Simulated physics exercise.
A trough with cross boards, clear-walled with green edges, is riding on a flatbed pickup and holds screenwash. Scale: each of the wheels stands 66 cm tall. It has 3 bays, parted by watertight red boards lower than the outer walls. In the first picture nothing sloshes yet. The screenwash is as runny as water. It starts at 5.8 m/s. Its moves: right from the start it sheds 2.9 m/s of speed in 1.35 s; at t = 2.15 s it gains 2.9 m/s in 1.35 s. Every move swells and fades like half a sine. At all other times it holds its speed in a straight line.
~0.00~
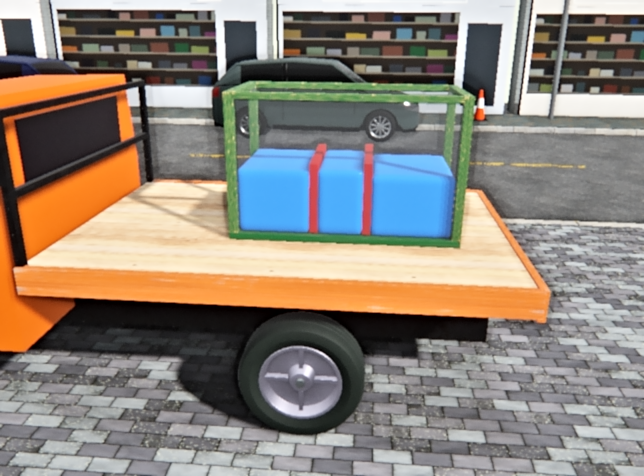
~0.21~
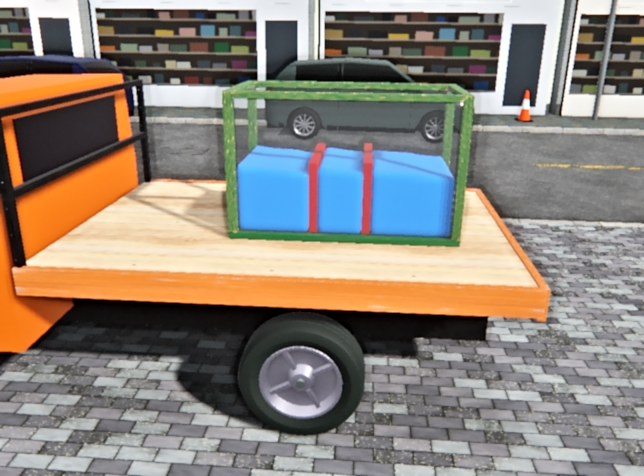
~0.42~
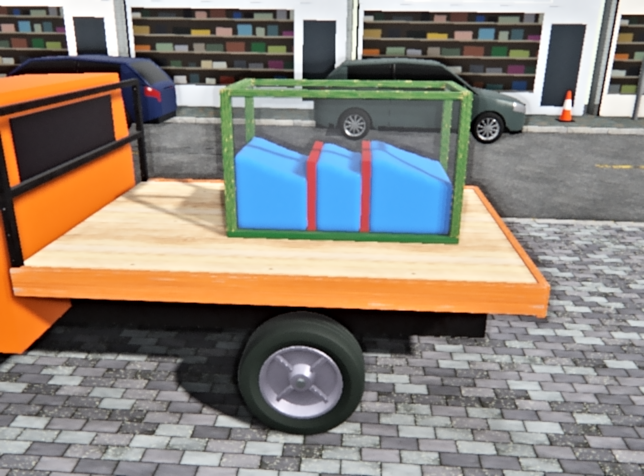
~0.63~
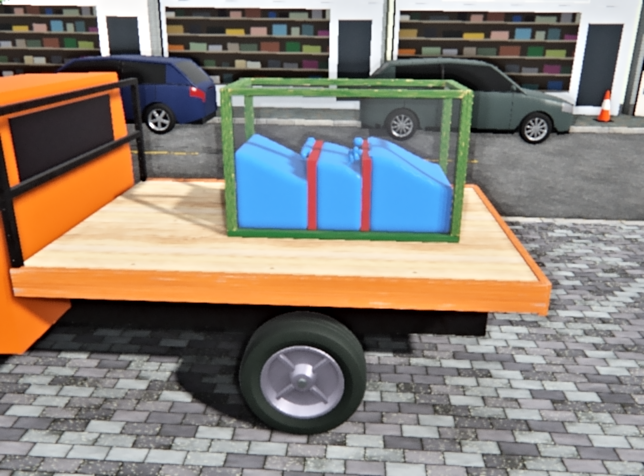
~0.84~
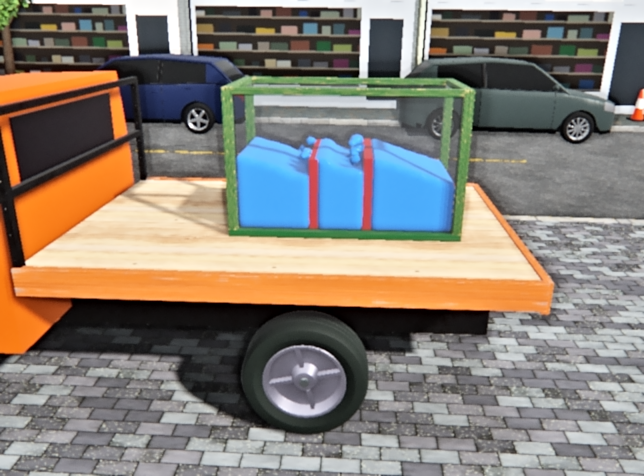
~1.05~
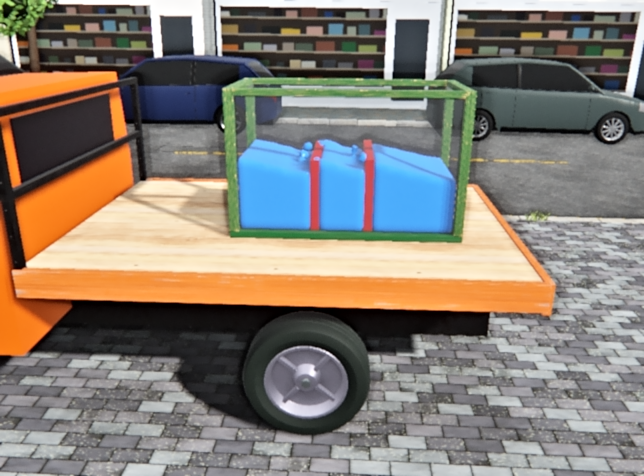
An orange flatbed pickup drives left along a grey paved street past shopfronts, seen from its side and slightly above by a camera keeping pace. On its pale wooden bed sits a clear, green-edged trough of blue liquid with two red cross boards, while parked cars and a cone slide right behind. As the truck slows, the liquid, level at first, heaps leftward in each bay, throws small blobs up beside the boards, then slopes less.
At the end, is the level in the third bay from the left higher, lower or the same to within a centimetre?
That bay finishes the same.
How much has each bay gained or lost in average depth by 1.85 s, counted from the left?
In cm: 1 up, 1 up, 1 down.
After 1.85 s the mean depths from the left are 37, 37, 34 cm.
After 2.85 s the mean depths from the left are 35, 38, 35 cm.
After 4.05 s the mean depths from the left are 34, 38, 36 cm.
After 6.49 s the mean depths from the left are 34, 38, 36 cm.
